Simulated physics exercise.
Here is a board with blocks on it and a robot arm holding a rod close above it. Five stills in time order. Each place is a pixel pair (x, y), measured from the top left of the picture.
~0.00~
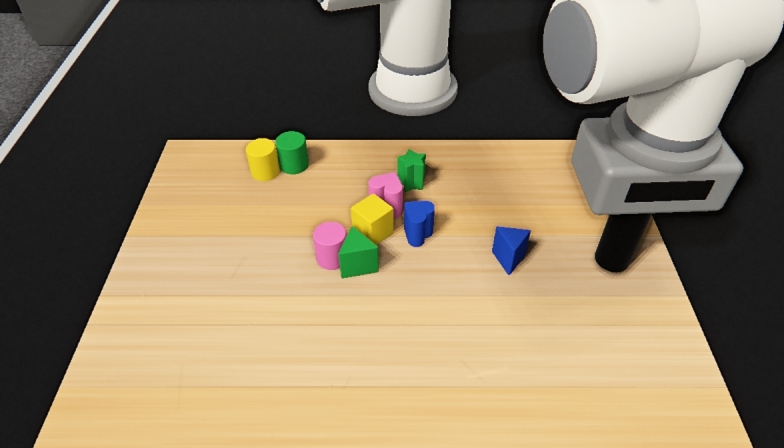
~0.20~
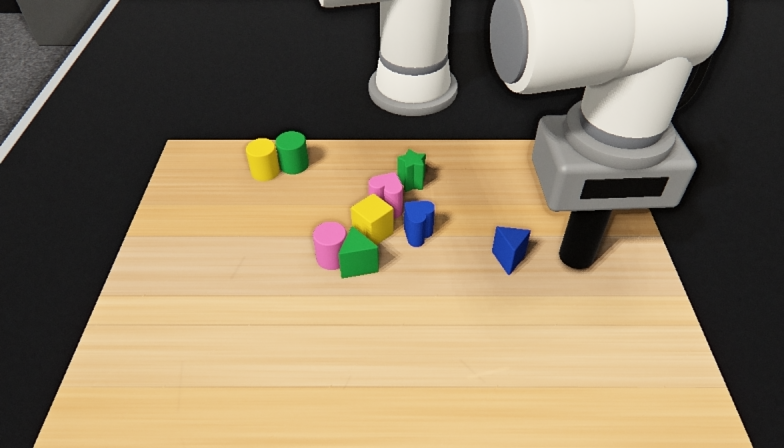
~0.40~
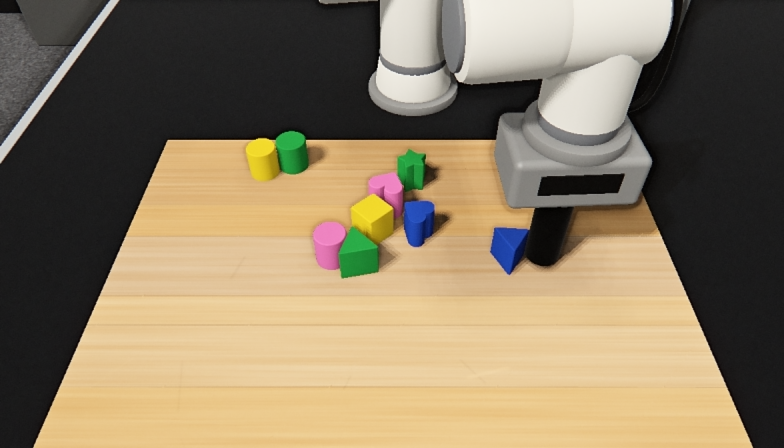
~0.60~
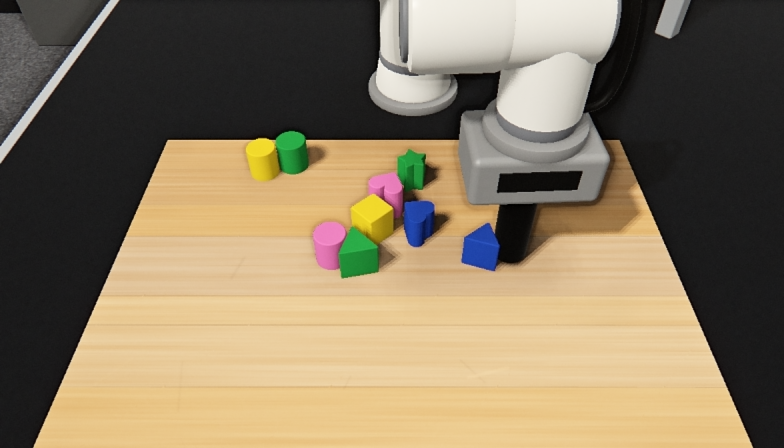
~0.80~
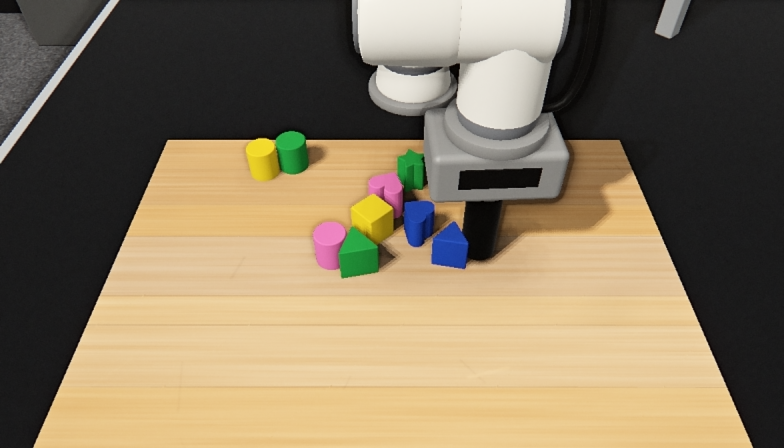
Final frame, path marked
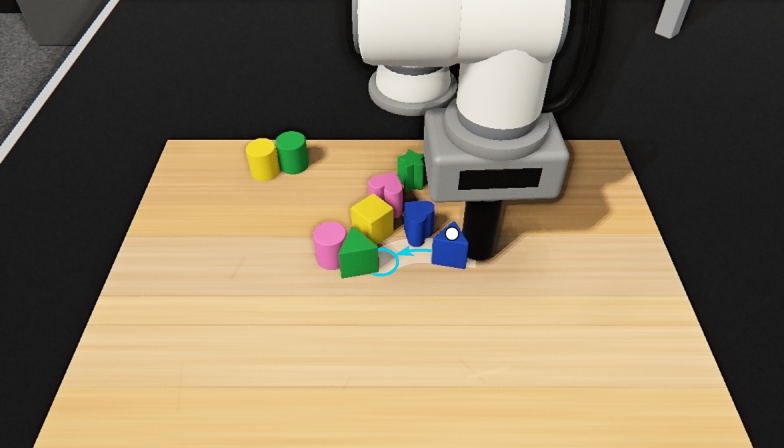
A robot arm moves its rod left and pushes the blue triangular block across the board.
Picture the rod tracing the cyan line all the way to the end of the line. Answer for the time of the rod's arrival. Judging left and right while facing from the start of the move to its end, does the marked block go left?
The answer is yes.
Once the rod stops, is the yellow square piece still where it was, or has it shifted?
At the end, its place is the same.
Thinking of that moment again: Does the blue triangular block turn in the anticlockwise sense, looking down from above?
The answer is yes.
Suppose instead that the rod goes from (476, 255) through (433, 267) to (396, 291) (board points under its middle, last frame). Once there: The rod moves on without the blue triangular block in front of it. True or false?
That claim is true.
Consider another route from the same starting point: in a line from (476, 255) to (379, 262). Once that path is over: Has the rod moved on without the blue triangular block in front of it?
No.
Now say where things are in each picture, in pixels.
Lower end of the rod at (612, 260), tops of blocks, green triangular block at (356, 241), yellow square piece at (372, 207), blue heart-shaped block at (419, 210), blue triangular block at (514, 235), in the first picture.
Rod at (576, 257), blocks as before, in the second picture.
Rod at (541, 254), blocks as before, in the third picture.
Rod at (509, 251), blue triangular block at (484, 235), in the fourth picture.
Rod at (477, 248), green triangular block at (356, 241), yellow square piece at (372, 207), blue heart-shaped block at (419, 210), blue triangular block at (452, 234), in the fifth picture.
The drawn path runs from (476, 255) through (443, 252) and (410, 251) to (381, 262); the dot is on the blue triangular block.
What follows on the original path. One third of the way, rod at (443, 245); blue triangular block at (419, 235).
Two thirds of the way, rod at (410, 244); blue heart-shaped block at (409, 205), turned 45° clockwise; blue triangular block at (391, 241), turned 35° anticlockwise.
At the end, rod at (381, 255); green triangular block at (352, 246), turned 35° clockwise; yellow square piece not moved; blue heart-shaped block at (408, 205), turned 50° clockwise; blue triangular block at (378, 259), turned 55° anticlockwise.
